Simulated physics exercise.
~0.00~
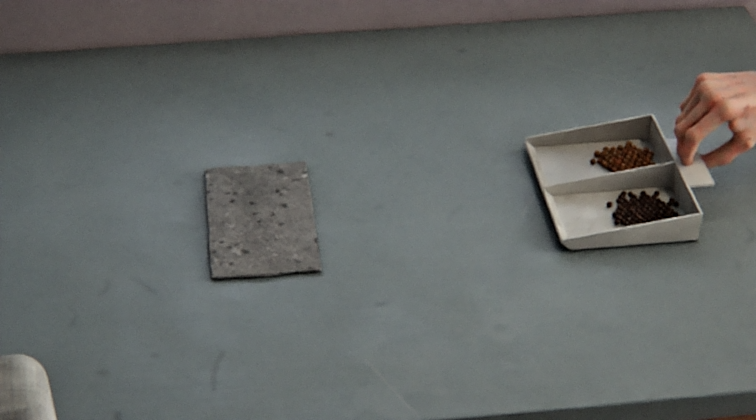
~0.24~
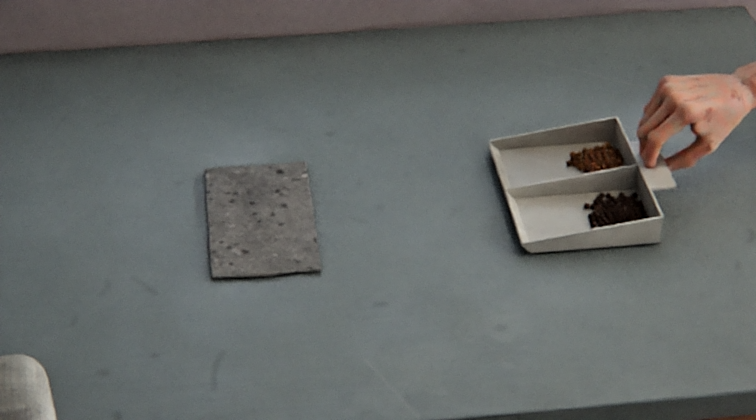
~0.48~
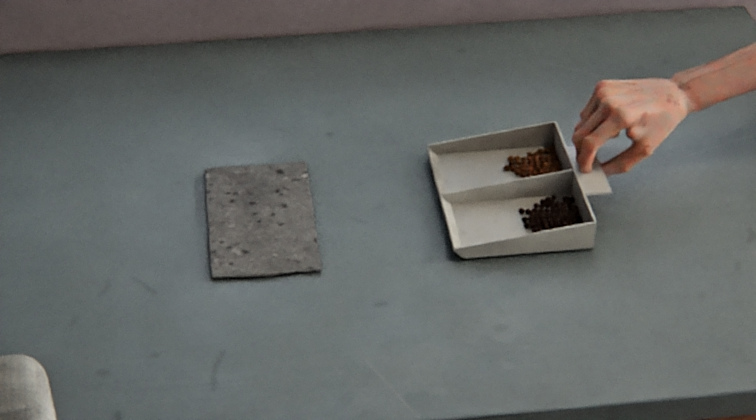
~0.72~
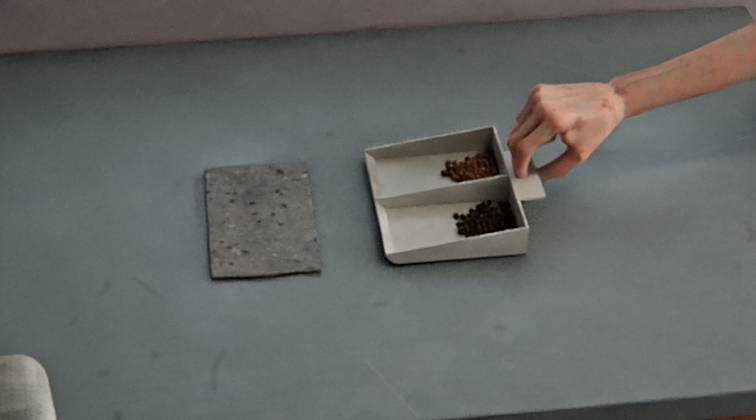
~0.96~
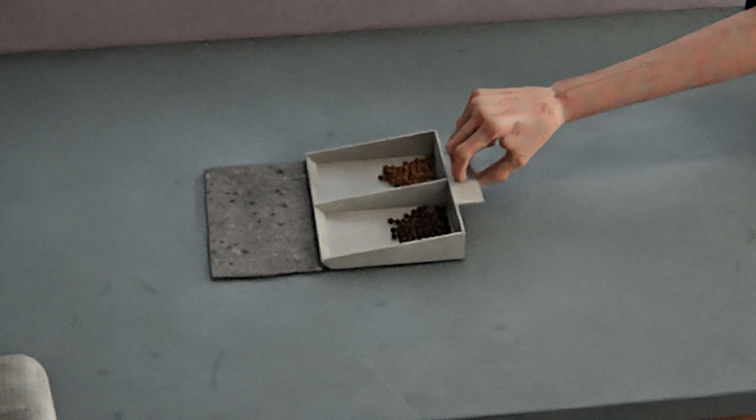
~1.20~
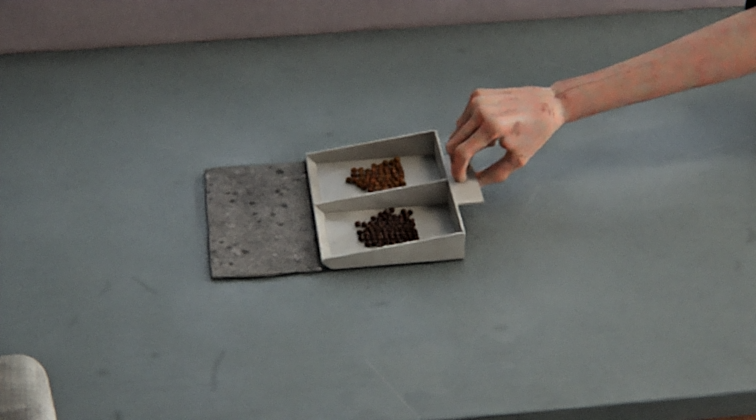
A hand pushes a divided tray left until it stops at a slab, shifting the pellets forward inside.
